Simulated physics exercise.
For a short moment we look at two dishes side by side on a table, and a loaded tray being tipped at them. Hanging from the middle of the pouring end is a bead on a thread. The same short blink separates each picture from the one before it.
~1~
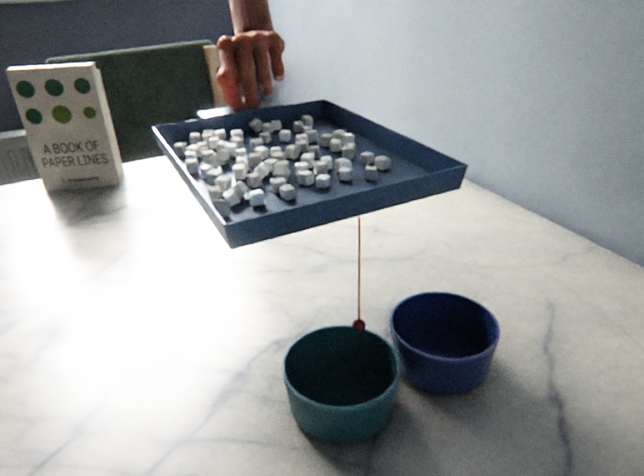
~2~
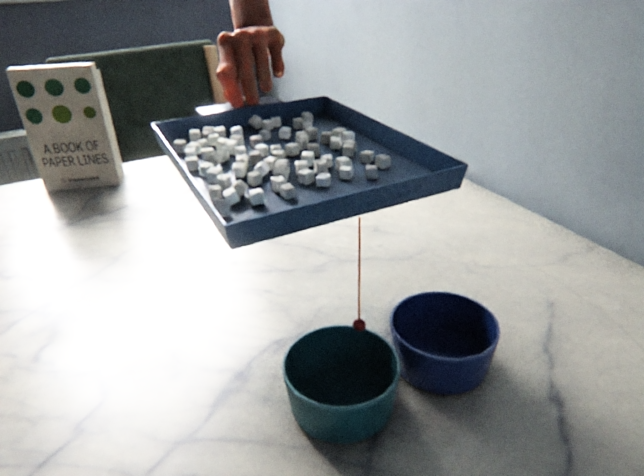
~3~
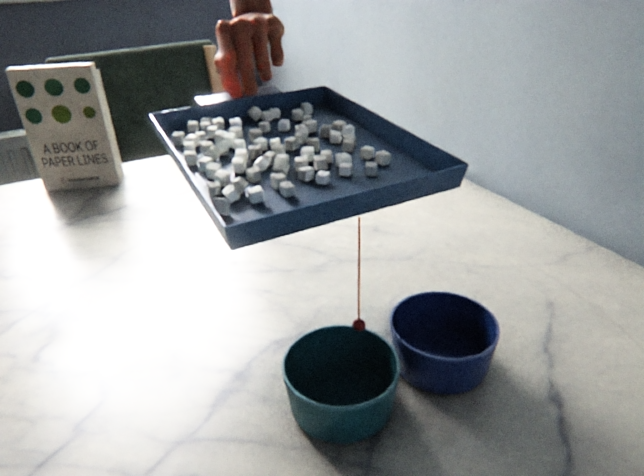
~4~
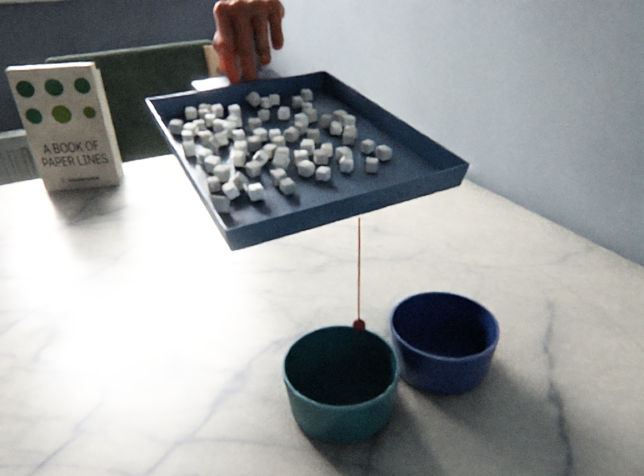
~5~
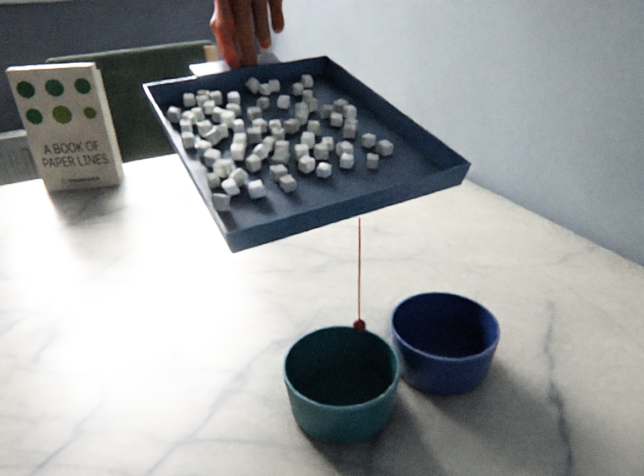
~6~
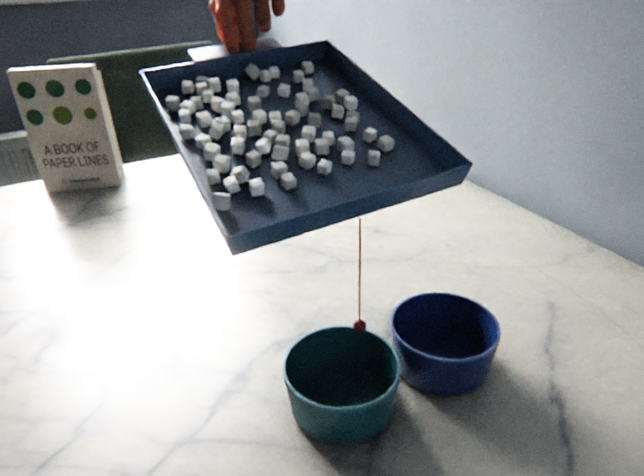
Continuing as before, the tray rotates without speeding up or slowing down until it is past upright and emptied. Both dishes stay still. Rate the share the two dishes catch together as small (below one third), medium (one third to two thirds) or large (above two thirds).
Small.
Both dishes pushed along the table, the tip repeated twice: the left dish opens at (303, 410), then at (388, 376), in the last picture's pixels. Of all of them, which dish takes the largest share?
So at the first spot it's the one placed on the left, and at the second spot it's the one placed on the left.
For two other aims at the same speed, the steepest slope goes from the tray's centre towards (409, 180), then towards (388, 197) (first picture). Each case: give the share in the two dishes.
Lab note: Case 1 near 70 %, case 2 near 50 %.
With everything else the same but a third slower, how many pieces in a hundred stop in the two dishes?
It would be around 20 percent.
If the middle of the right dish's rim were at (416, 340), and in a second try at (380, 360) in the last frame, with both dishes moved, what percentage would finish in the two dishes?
It would be near 40 per cent first and near 60 per cent second.
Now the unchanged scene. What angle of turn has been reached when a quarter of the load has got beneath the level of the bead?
Reading: Some 115°.
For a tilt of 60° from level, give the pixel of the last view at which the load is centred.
The load is centred about (304, 191).
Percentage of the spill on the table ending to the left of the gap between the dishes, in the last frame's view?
Roughly 60 percent.
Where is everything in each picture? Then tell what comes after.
Corners of the pouring end (228, 222) and (462, 164), level; middle of the load (262, 153), sugar cubes; left dish (371, 420); right dish (478, 372); bead on its thread (359, 325), in the first picture.
Corners of the pouring end (228, 222) and (463, 164), level; middle of the load (262, 151), in the second picture.
Corners of the pouring end (228, 224) and (463, 163), tipped barely, lowest at the left corner; middle of the load (261, 145), in the third picture.
Corners of the pouring end (229, 227) and (464, 163), tipped a little, lowest at the left corner; middle of the load (260, 136), in the fourth picture.
Corners of the pouring end (230, 230) and (466, 163), tipped a little, lowest at the left corner; middle of the load (260, 126), in the fifth picture.
Corners of the pouring end (230, 233) and (467, 163), tipped clearly, lowest at the left corner; middle of the load (254, 128); left dish (372, 420); right dish (479, 372), in the sixth picture.
Just after the last frame, tray tipped steeply; every one on the tray.
A moment on, tray tipped right over; almost all on the tray; just a few in the left dish; about a tenth outside both.
Further on, tray tipped past a quarter turn; roughly a quarter in the left dish; the larger part outside both.
When it is over, tray tipped past a quarter turn; roughly a quarter in the left dish; not one in the right dish; the larger part outside both.
